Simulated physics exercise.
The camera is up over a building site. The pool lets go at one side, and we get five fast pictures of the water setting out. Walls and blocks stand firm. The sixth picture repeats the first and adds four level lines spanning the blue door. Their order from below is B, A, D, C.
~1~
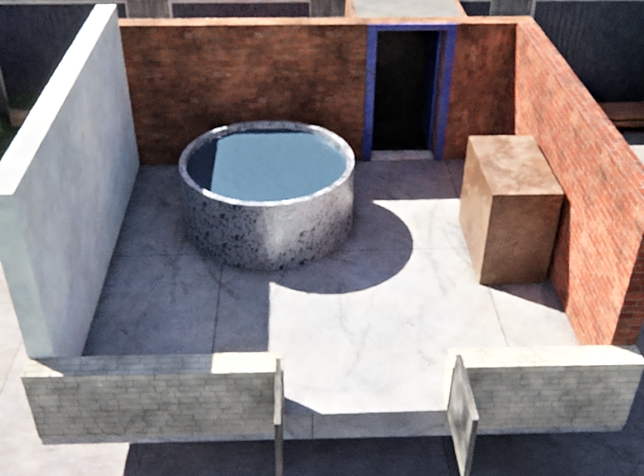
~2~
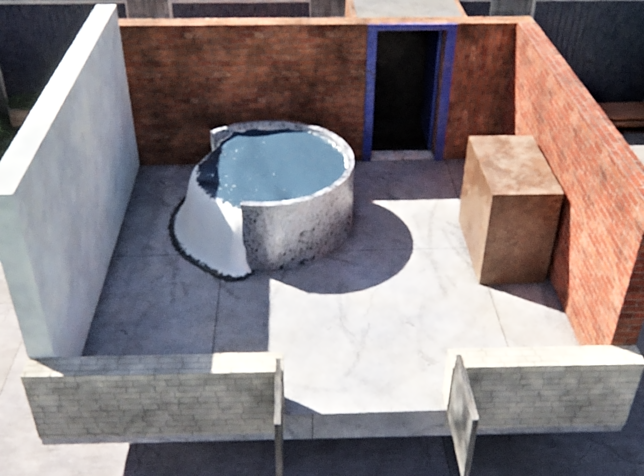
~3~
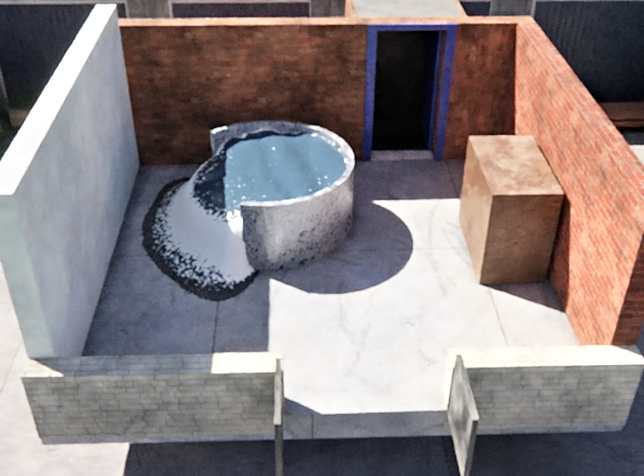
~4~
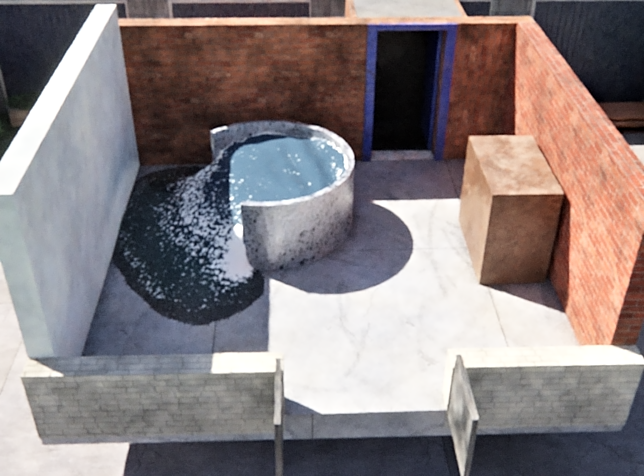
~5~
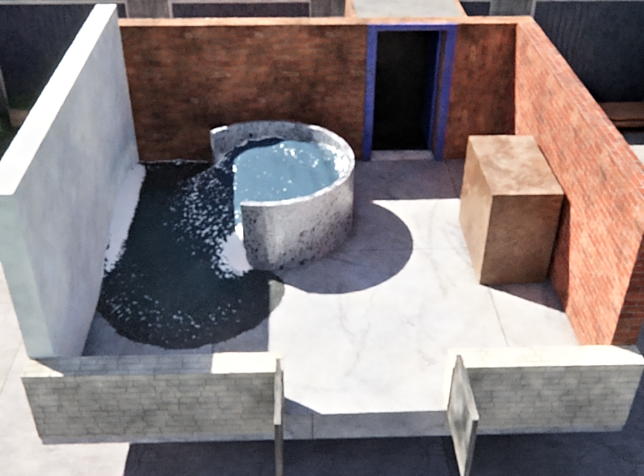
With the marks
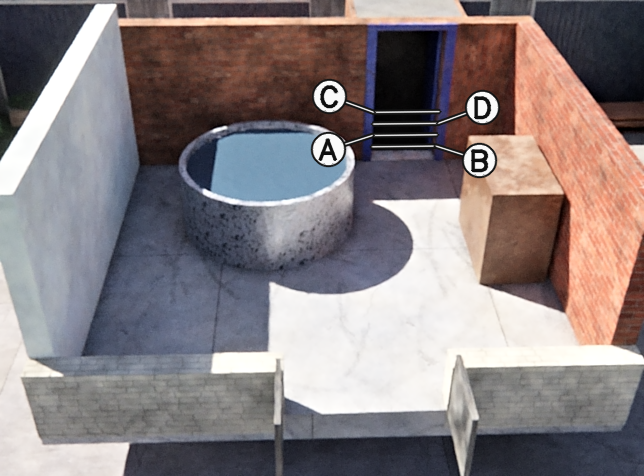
The clip shows a round stone pool of water in a walled yard with a blue-framed doorway. Its left side opens and water pours out, spreading across the paved ground toward the pale left wall and the front.
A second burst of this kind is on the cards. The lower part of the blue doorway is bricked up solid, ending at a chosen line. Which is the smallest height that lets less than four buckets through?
B will do.
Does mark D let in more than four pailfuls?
No, that is safe.
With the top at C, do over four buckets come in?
No, that is safe.
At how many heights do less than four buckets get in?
All of the four.
On the marked copy, A at (404, 135); B at (403, 146); C at (406, 111); D at (405, 123); from the bottom up B, A, D, C.
If A is chosen, nothing gets over.
If B is chosen, nothing gets over.
If C is chosen, nothing gets over.
If D is chosen, nothing gets over.
